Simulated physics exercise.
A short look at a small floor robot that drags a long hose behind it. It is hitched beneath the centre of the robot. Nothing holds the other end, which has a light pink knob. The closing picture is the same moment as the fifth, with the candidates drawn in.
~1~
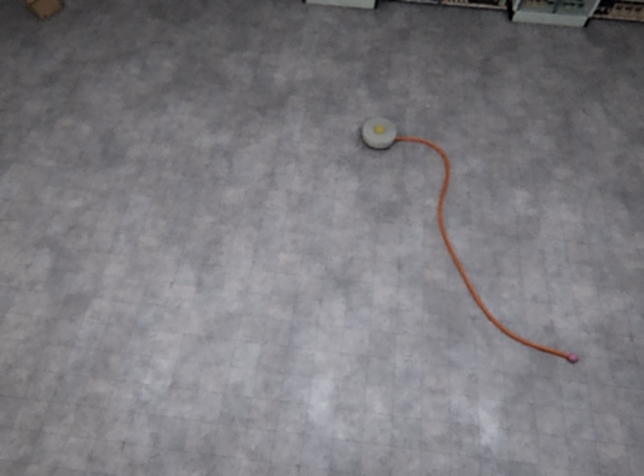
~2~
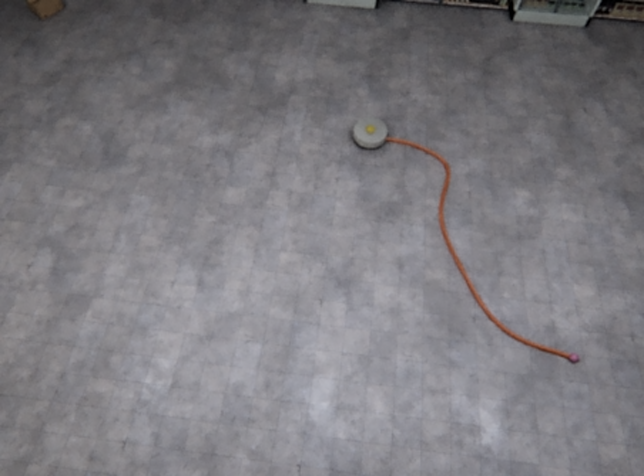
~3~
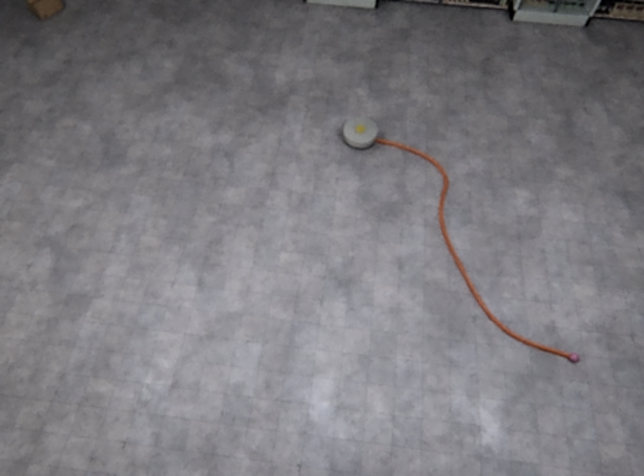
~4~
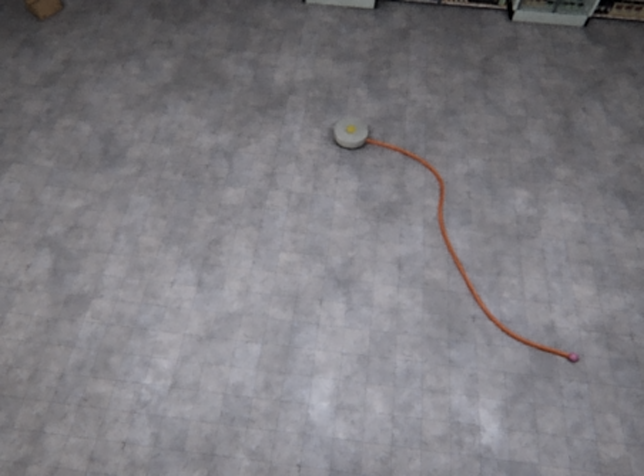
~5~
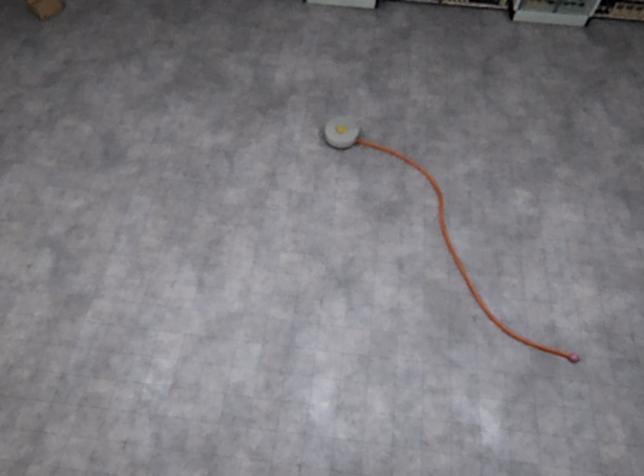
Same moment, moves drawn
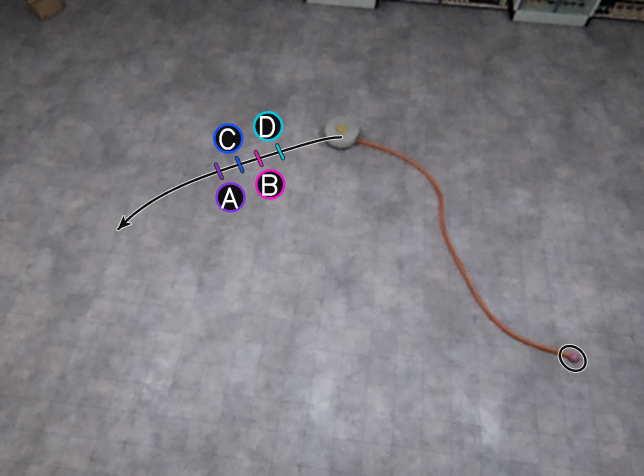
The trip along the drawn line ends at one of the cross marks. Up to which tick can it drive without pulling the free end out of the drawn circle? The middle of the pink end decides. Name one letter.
It can go as far as D.
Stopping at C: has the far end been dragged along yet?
By then, yes.
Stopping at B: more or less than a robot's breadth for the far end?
Less.
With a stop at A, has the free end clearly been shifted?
Yes.
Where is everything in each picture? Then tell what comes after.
The first frame shows robot (379, 134); free end (573, 358).
The second frame shows robot (370, 133); free end (574, 358).
The third frame shows robot (360, 133); free end (574, 357).
The fourth frame shows robot (351, 133); free end (574, 357).
The fifth frame shows robot (341, 133); free end (574, 357).
On the marked copy, A at (219, 171); B at (259, 158); C at (240, 164); D at (280, 152); the ring at (573, 358); the route from (341, 137) via (229, 168) to (118, 229).
With D. Early on, robot (320, 136), middle of the hose (444, 231), free end (574, 357).
Further on, robot (298, 142), middle of the hose (435, 231), free end (572, 357).
At the end, robot (280, 148), middle of the hose (423, 229), free end (566, 354); the free end is still in its ring.
As for the rest, A drags the free end to (529, 331); B drags the free end to (555, 349); C drags the free end to (542, 342).
